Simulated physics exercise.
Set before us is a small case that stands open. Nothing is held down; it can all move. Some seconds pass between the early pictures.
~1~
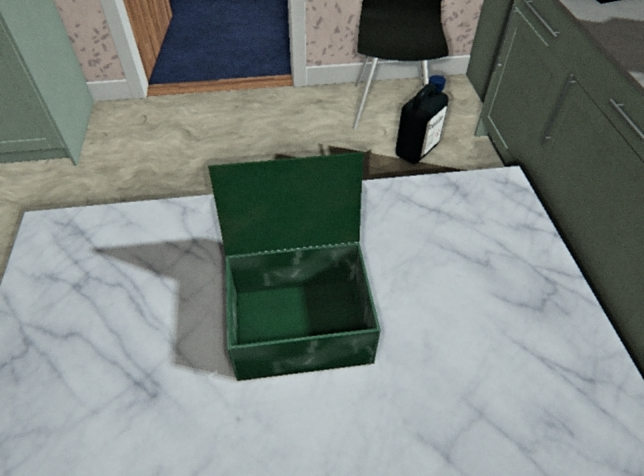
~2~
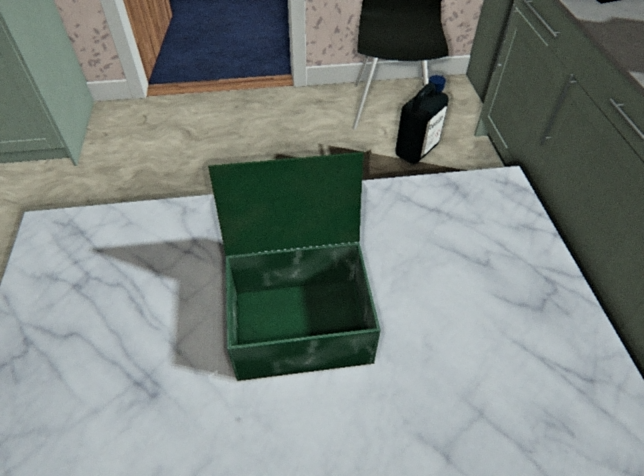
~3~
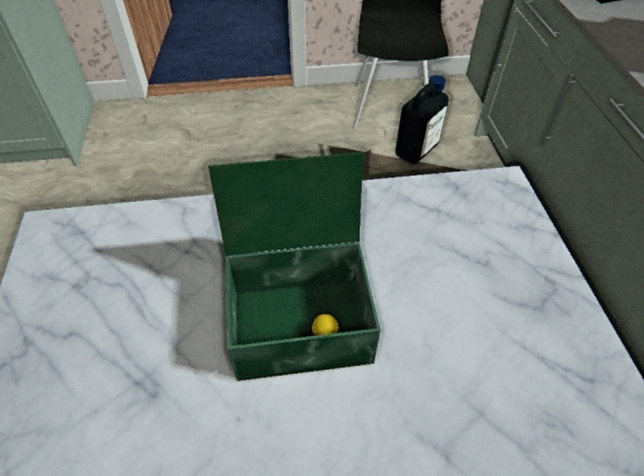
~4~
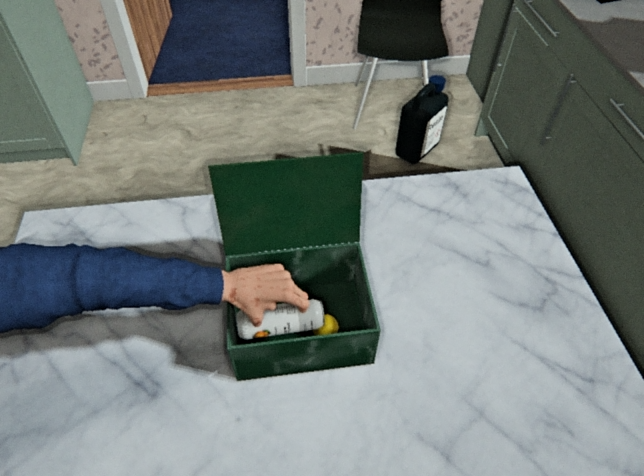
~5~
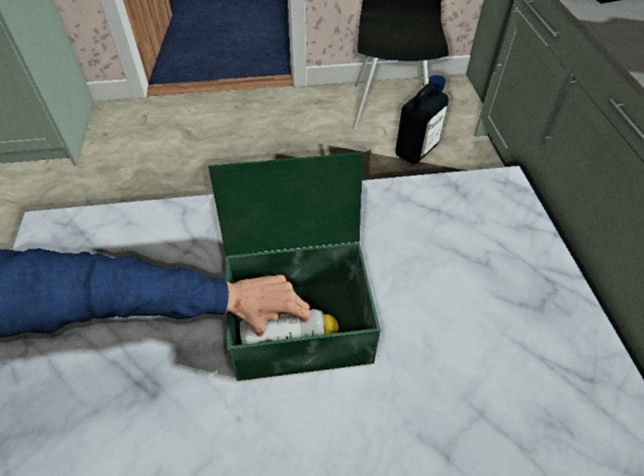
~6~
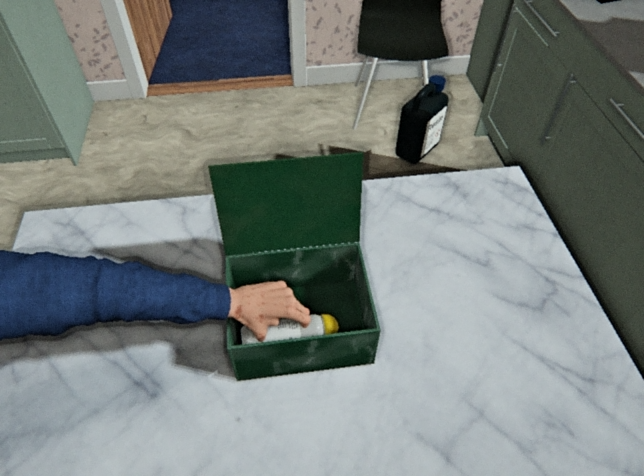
A yellow lemon appeared inside the open green case on the marble counter, then a hand in a blue sleeve, reaching from the left, lowered a white can in beside it and kept hold.
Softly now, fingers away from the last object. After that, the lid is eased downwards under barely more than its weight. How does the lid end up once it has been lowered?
The lid lies flat on the box.
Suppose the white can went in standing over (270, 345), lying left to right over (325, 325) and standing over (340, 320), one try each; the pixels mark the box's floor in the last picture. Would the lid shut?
With the first placement it doesn't close, with the second it closes properly, and with the third it doesn't close.
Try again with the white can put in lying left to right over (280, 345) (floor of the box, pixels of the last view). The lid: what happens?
That way the lid ends up fully closed.
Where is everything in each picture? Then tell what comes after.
In the first frame, the last thing is not in view yet.
In the second frame, the last thing is not in view yet.
In the third frame, the last thing is not in view yet; yellow lemon (325, 328).
In the fourth frame, still above its spot; white can (281, 319).
In the fifth frame, still above its spot; white can (283, 328).
In the sixth frame, put in, still held.
Then, 0.50 s on from there, white can shifted about its own width near (285, 351); yellow lemon shifted about its own width.
Then, 1.30 s on from there, lid 79° above the rim; white can shifted about its own width near (285, 351); yellow lemon shifted well along.
Then, 1.70 s on from there, lid 49° above the rim; white can shifted about its own width near (285, 351); yellow lemon shifted well along.
Then, 2.10 s on from there, lid 9° above the rim; white can shifted about its own width near (285, 351); yellow lemon shifted well along.
In the end, lid shut; moved from the start, white can and yellow lemon. At the end, from the last picture's camera, white can near (285, 351).
